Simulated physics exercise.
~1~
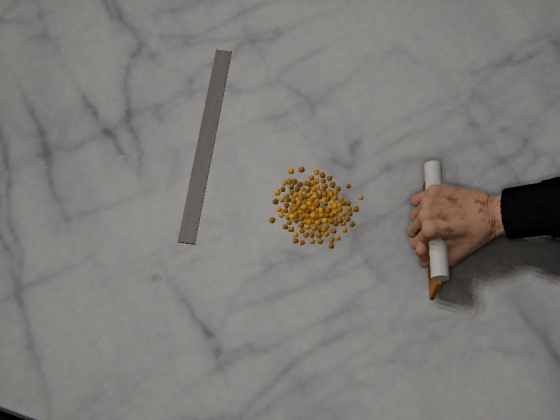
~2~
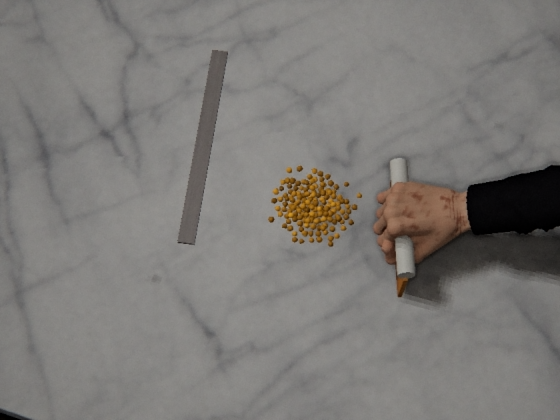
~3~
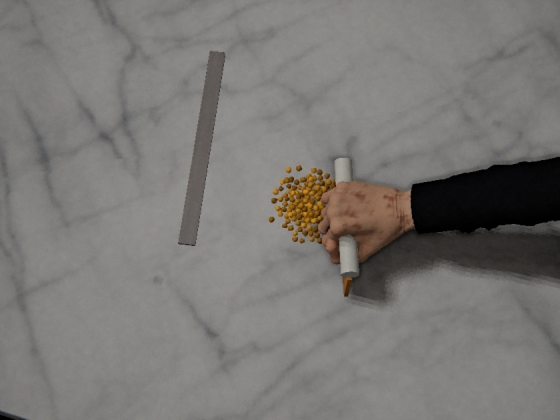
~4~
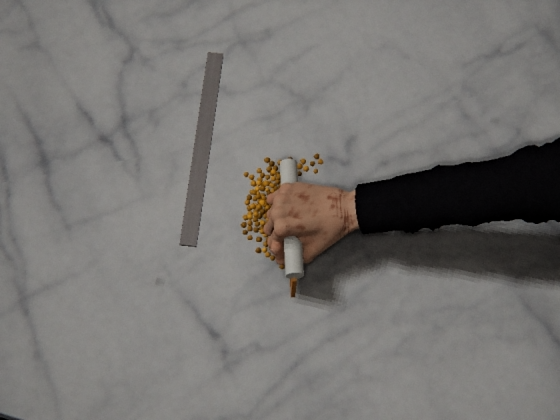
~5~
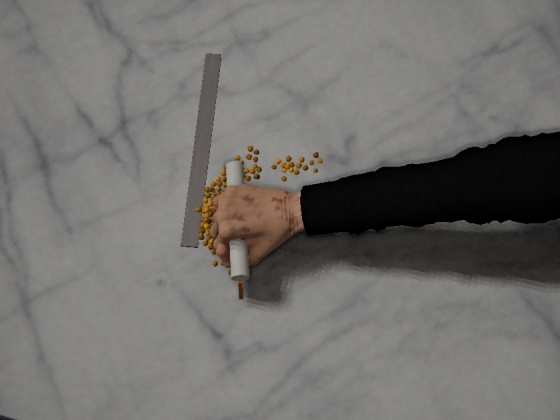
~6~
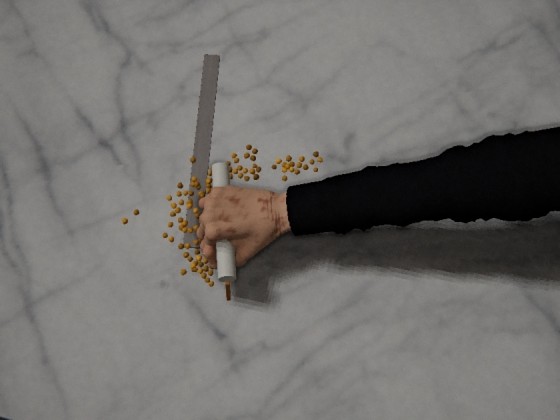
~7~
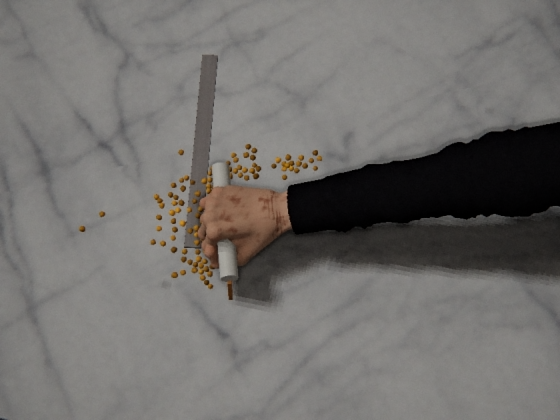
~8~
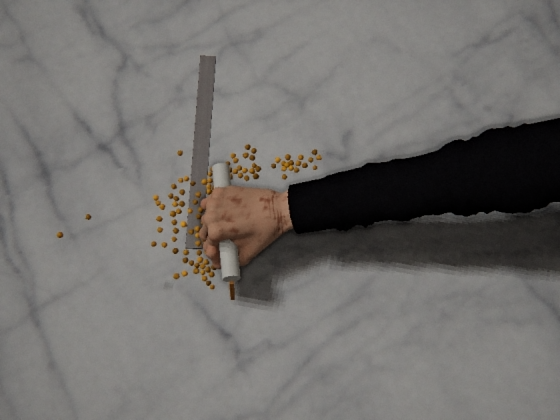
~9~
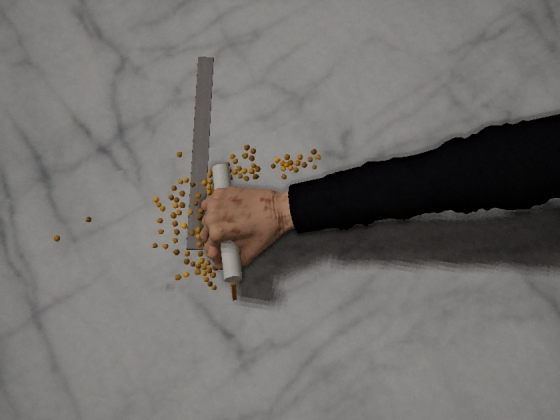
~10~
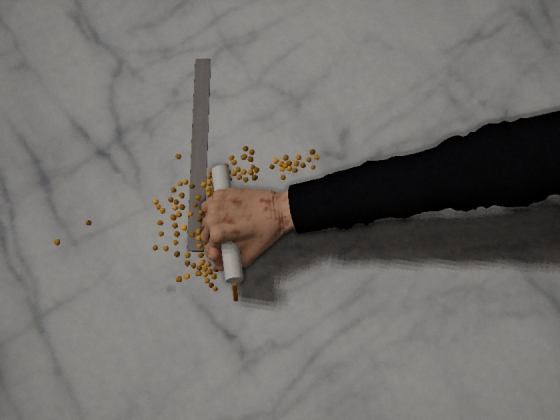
A hand gripping a white scraper slides left across a marbled surface, pushing a pile of yellow kernels against a flat grey strip, where they scatter around and past it. The hand then stops beside the strip, with kernels strewn on both sides and two lying farther left.
